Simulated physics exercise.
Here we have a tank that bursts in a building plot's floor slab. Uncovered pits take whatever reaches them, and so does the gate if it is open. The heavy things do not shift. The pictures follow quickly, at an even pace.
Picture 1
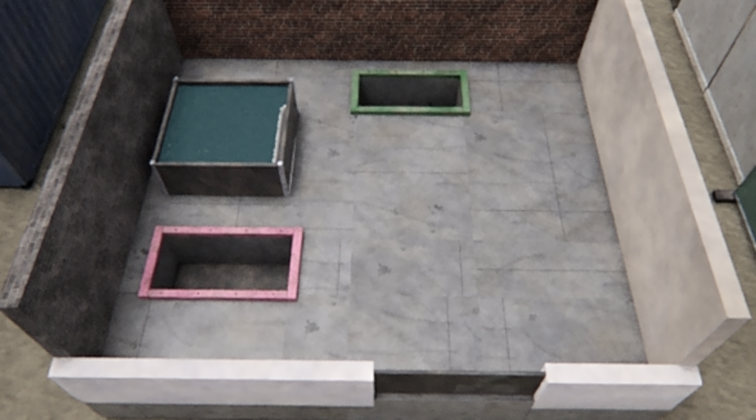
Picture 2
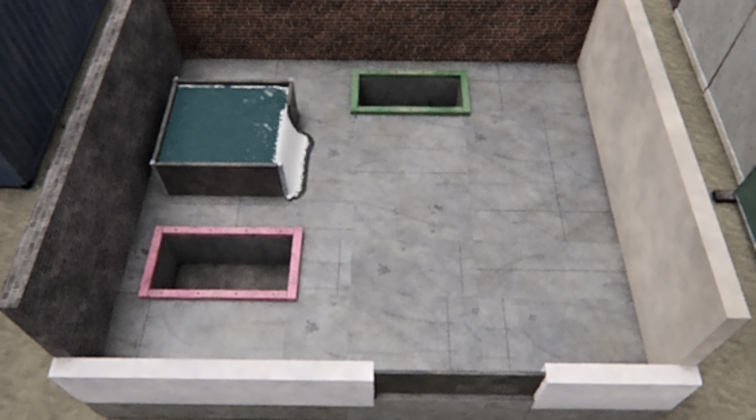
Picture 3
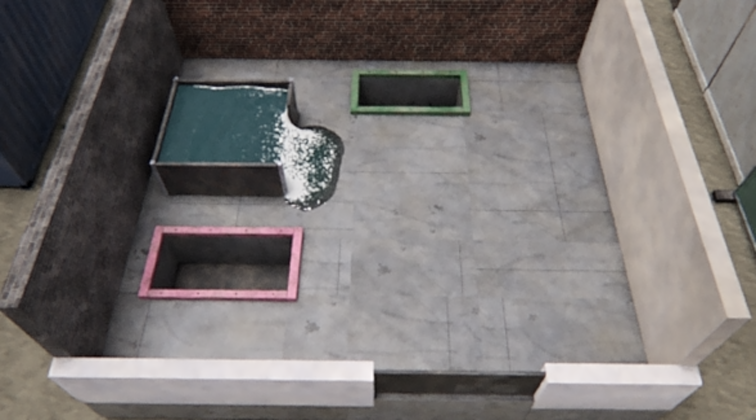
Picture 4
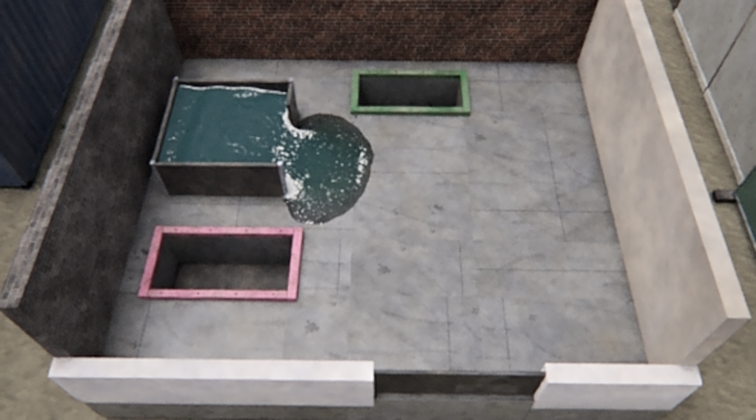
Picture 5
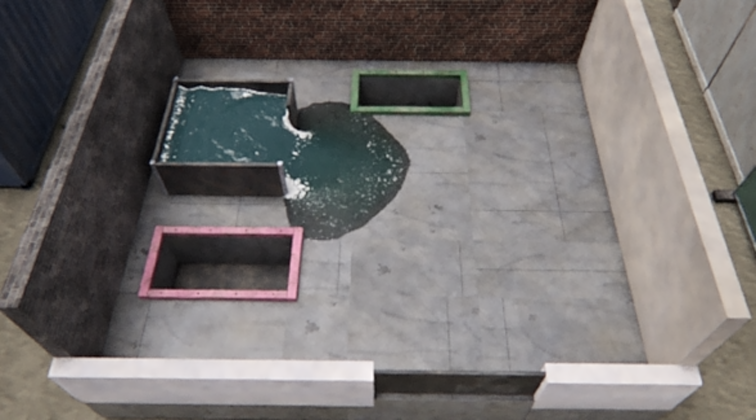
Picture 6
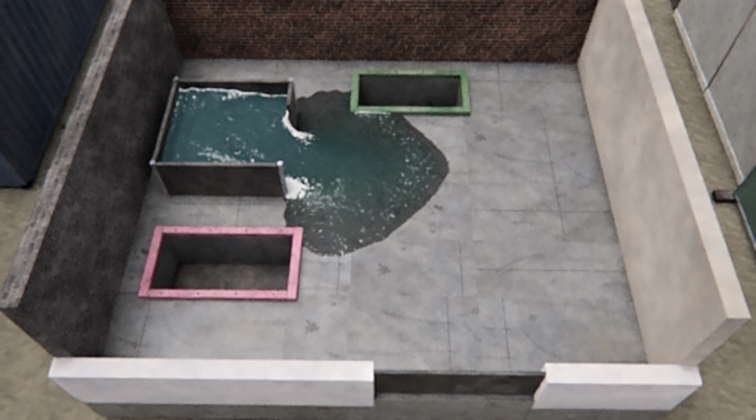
A grey floor slab in a building plot, walled by brick at the back and pale and dark walls around, is seen from above. A dark-sided tank of blue-green water stands at the upper left, with a pink-rimmed opening below it and a green-rimmed one at the upper centre. Water bursts from the tank's right side, foaming white, and spreads rightward in a widening dark pool while the camera stays still.
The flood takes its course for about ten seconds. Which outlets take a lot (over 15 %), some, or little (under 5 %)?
The gate takes not even 5 %; the pink pit takes not even 5 %; the green pit takes not even 5 %.
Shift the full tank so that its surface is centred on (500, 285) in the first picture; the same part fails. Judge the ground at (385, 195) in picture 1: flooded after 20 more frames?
At that place: Clear.
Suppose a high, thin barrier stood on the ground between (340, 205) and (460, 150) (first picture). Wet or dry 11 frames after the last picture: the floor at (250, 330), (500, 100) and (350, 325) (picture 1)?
As listed: Dry, wet, wet.
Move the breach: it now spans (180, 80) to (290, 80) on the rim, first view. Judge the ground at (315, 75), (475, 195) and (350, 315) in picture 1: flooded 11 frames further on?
As listed: Covered, free of water, not flooded.
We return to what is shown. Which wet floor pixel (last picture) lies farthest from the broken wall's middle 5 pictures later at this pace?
Near (595, 188).
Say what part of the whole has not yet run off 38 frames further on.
Roughly 98 per cent.
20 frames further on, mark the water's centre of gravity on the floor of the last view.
Around (434, 189).
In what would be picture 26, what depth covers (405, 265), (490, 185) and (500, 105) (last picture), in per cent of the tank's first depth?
In that order: 4, 4 and 2 per cent.
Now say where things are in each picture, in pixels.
The first frame shows the tank at (226, 124) is whole and still.
In the second frame, water pours out at (287, 156) and has run to (303, 136).
In the third frame, the front is at (335, 139), out from the gap at (287, 156).
In the fourth frame, the front is at (366, 147), out from the gap at (287, 157).
In the fifth frame, water pours out at (287, 157) and has run to (402, 153).
In the sixth frame, the front is at (442, 162), out from the gap at (287, 157).
A moment on, water covers 35 % of the floor; the gate 0 %, the pink pit 0 %, the green pit 0 %.
Next, water covers 55 % of the floor; the gate 0 %, the pink pit 0 %, the green pit 1 %.
Then, water covers 60 % of the floor; the gate 0 %, the pink pit 0 %, the green pit 1 %.
Later, water covers 65 % of the floor; the gate 0 %, the pink pit 0 %, the green pit 1 %.
In the end, water covers 90 % of the floor; the gate 0 %, the pink pit 0 %, the green pit 1 %.
